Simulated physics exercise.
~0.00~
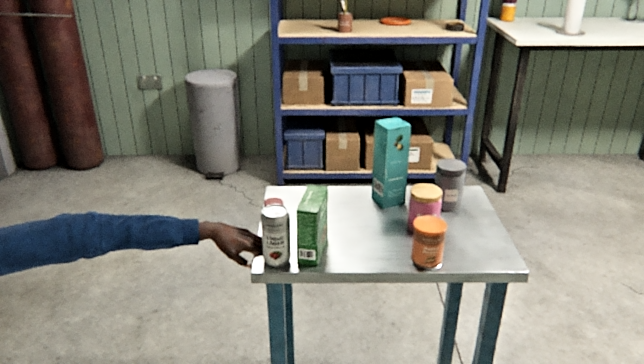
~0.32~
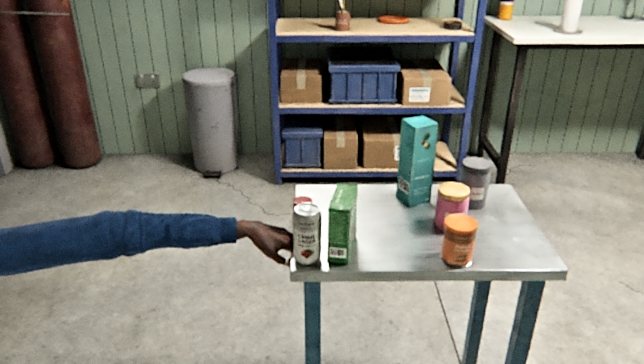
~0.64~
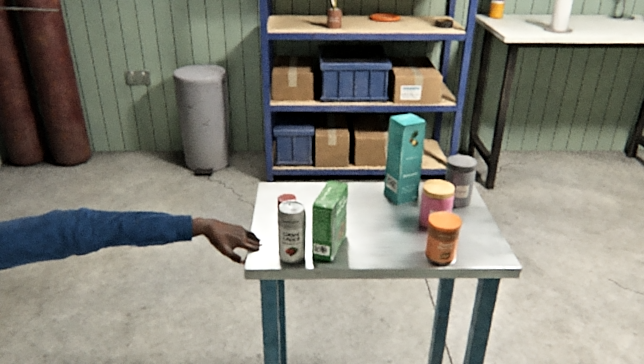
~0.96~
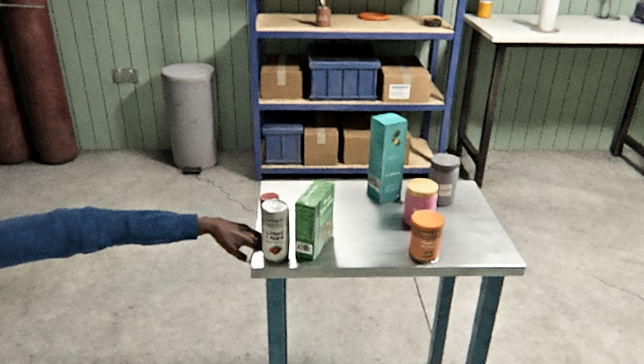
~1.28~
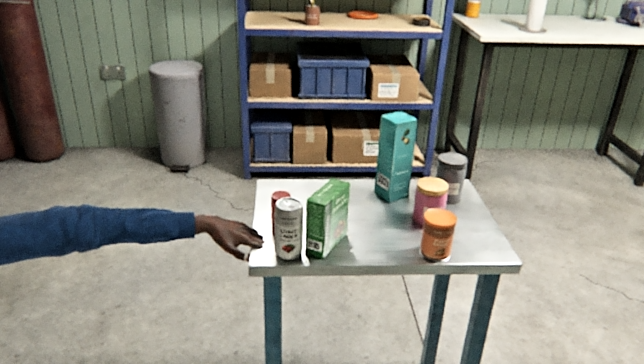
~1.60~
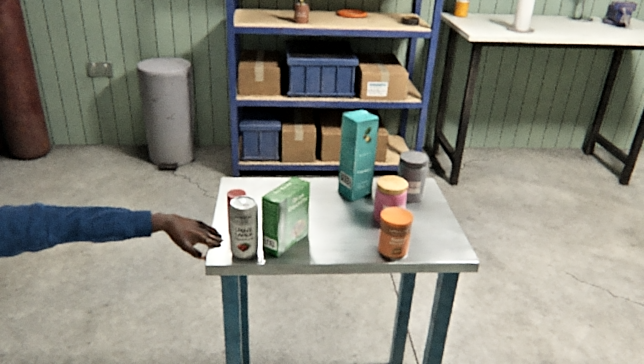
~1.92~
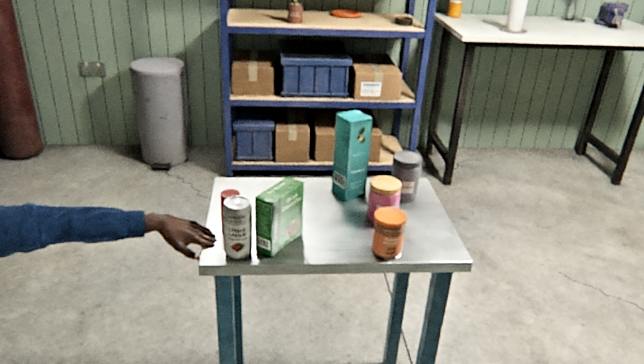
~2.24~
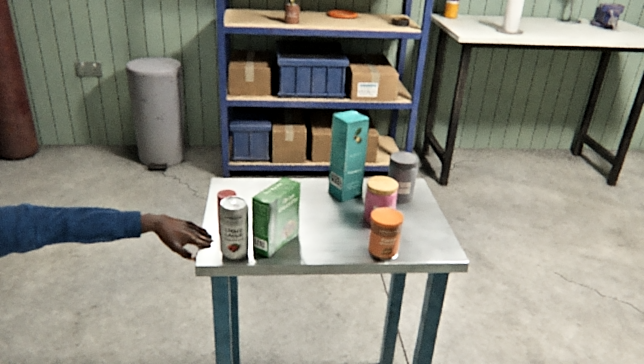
To begin with, a hand in a blue sleeve rests at the left edge of a small metal table holding a white can, a red shaker, a green packet, a tall turquoise carton and three jars and tins in grey, pink and orange. The table shifts slightly as the view pans right, with shelves and a grey bin behind. The hand stays by the edge while the table moves a little back and forth. The green packet turns somewhat, showing more of its broad face. Finally, everything stands upright on the table, including the red shaker behind the can.
